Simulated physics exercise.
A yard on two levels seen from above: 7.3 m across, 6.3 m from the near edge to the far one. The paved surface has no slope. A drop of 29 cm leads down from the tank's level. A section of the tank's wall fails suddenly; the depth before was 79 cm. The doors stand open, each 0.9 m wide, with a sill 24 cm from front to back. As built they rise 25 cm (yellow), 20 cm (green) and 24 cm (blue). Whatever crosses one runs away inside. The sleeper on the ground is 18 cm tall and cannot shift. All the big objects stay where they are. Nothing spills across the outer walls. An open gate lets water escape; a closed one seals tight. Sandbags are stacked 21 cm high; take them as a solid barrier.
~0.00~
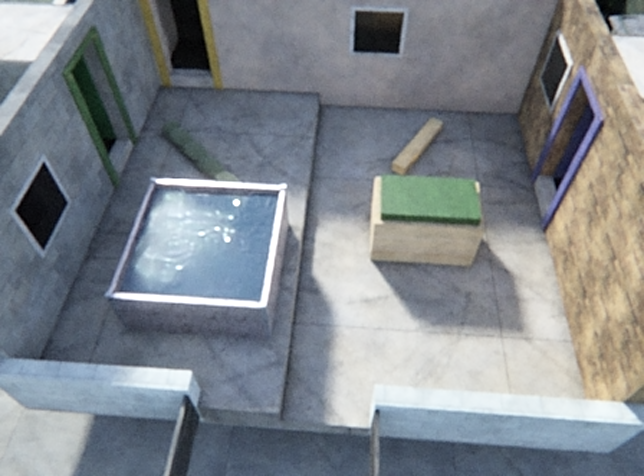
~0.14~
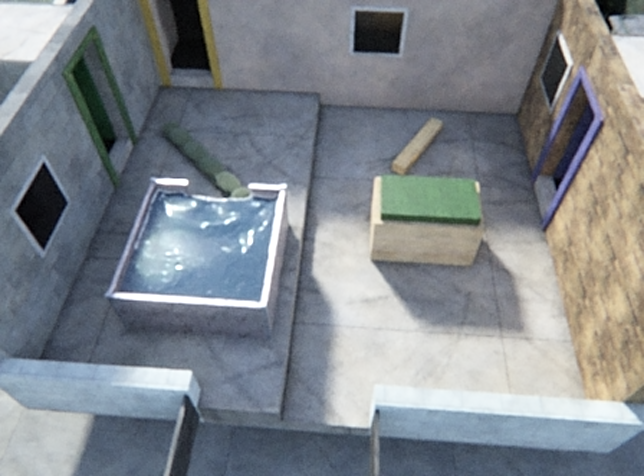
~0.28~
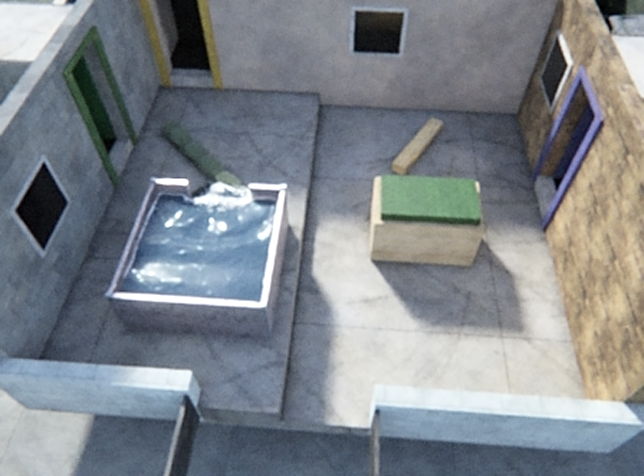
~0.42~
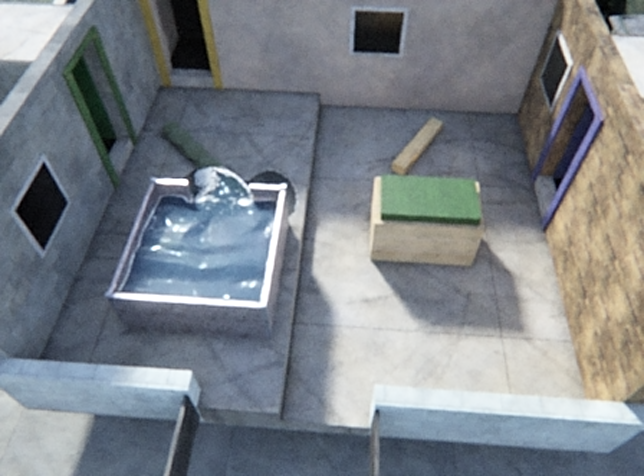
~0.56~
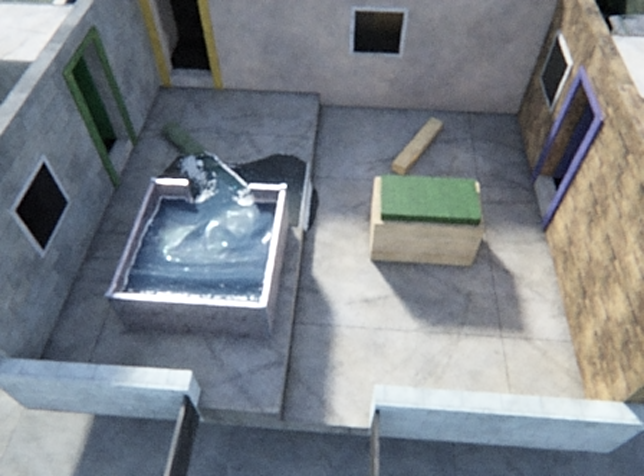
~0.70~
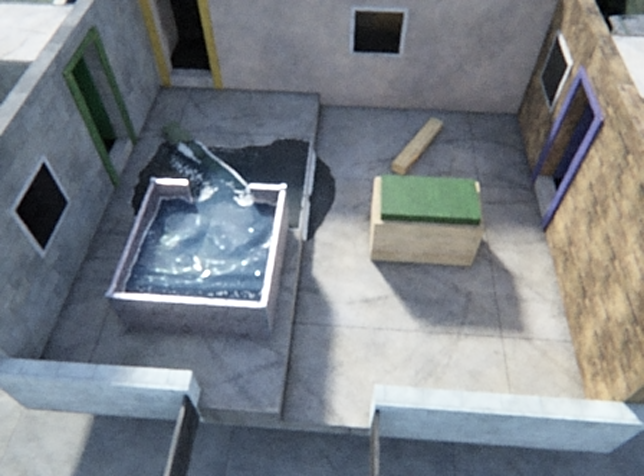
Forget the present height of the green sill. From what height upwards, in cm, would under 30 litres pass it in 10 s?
Close to 28 cm is just enough.
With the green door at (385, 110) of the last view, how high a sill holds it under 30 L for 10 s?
About 11.0 cm.
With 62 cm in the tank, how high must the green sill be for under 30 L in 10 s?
About 22 cm.
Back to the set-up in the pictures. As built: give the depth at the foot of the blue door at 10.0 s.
About 9.0 cm.
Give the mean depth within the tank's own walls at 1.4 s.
Some 52 cm.
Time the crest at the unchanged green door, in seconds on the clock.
At about 1.6 s.
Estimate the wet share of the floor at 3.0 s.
Some 50 per cent of it.
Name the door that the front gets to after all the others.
The blue one.
After 1.4 s water covers 35 % of the floor, deepest (52 cm) near (237, 209); 32 cm at the green door, 8 litres in over its 20 cm sill.
After 3.0 s water covers 50 % of the floor, deepest (35 cm) near (237, 209); 25 cm at the green door, 87 litres in over its 20 cm sill.
After 10.0 s water covers 90 % of the floor, deepest (12 cm) near (407, 150); 10 cm at the green door, 103 litres in over its 20 cm sill.
At the green door as built, the water arrived by 0.9 s and peaked near 34 cm at 1.6 s.
Run again over the same 10 s with other heights there, 47 litres in over 25 cm, 6 litres over 34 cm. The limit of 30 litres is kept from about 28 cm up.
